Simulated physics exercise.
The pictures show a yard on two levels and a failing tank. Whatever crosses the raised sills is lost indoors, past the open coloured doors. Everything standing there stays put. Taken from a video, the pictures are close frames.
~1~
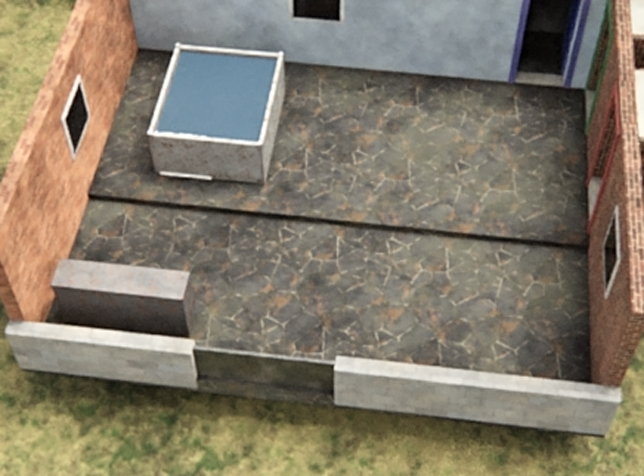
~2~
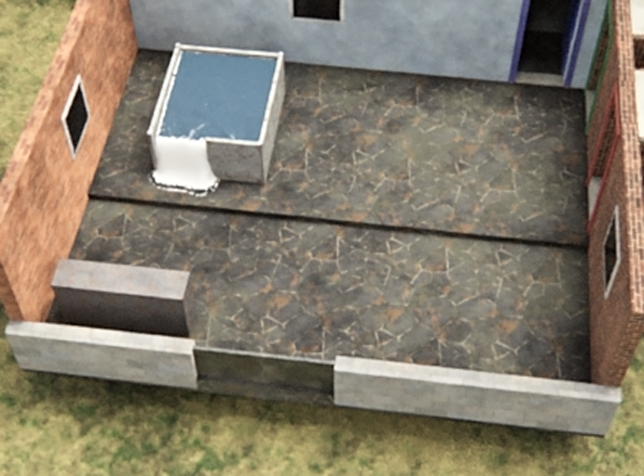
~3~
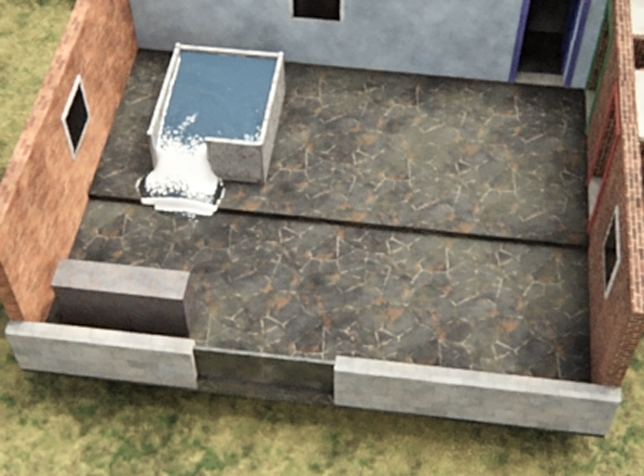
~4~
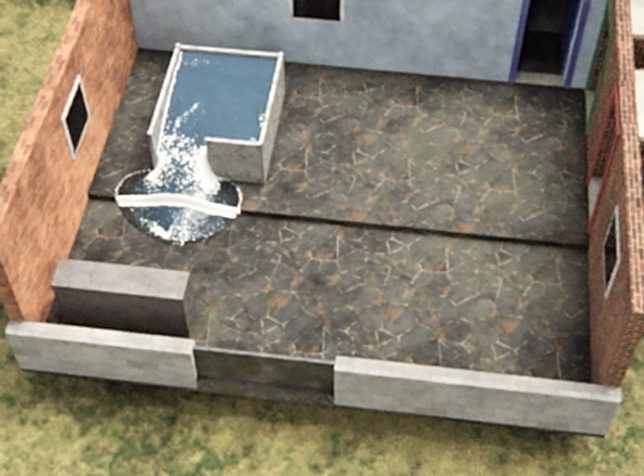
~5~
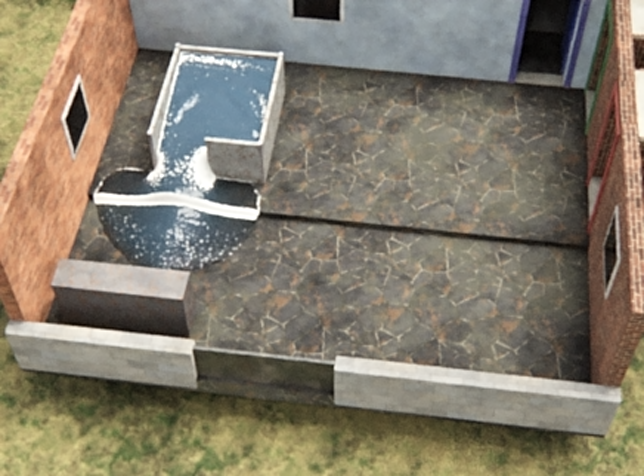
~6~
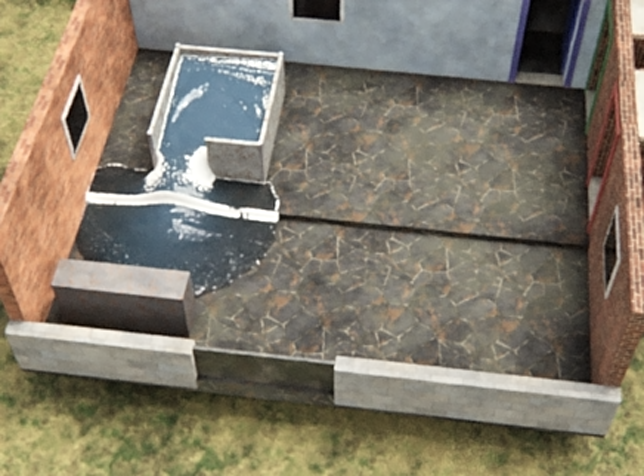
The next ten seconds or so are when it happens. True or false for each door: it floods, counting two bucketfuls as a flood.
Blue door - false; red door - false; green door - false.
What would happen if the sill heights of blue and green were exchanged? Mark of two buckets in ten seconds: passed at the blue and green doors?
The blue door remains below the limit and the green door remains below the limit.
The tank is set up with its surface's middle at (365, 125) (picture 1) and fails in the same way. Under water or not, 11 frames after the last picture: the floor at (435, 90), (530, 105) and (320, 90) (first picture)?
The three spots read left dry, left dry, left dry.
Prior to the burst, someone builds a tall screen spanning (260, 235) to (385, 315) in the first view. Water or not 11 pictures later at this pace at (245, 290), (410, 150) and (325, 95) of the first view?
Taking the points in order - wetted, unwetted, unwetted.
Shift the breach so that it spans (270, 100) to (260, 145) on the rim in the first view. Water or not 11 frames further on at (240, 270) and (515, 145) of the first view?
Well, the first place would be still bare and the second one submerged.
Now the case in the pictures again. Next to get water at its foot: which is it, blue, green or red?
That's the door marked red.
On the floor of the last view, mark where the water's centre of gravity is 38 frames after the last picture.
Somewhere around (286, 247) in the last view.
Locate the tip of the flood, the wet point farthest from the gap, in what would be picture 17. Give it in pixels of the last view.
Roughly at (399, 389).
A moment on, water covers 20 % of the floor; the blue door not reached, the red door not reached, the green door not reached.
Next, water covers 25 % of the floor; the blue door not reached, the red door not reached, the green door not reached.
Then, water covers 35 % of the floor; the blue door not reached, the red door not reached, the green door not reached.
Later, water covers 55 % of the floor; the blue door not reached, the red door wet at the sill, nothing in, the green door not reached.
In the end, water covers 70 % of the floor; the blue door wet at the sill, nothing in, the red door wet at the sill, nothing in, the green door wet at the sill, nothing in.
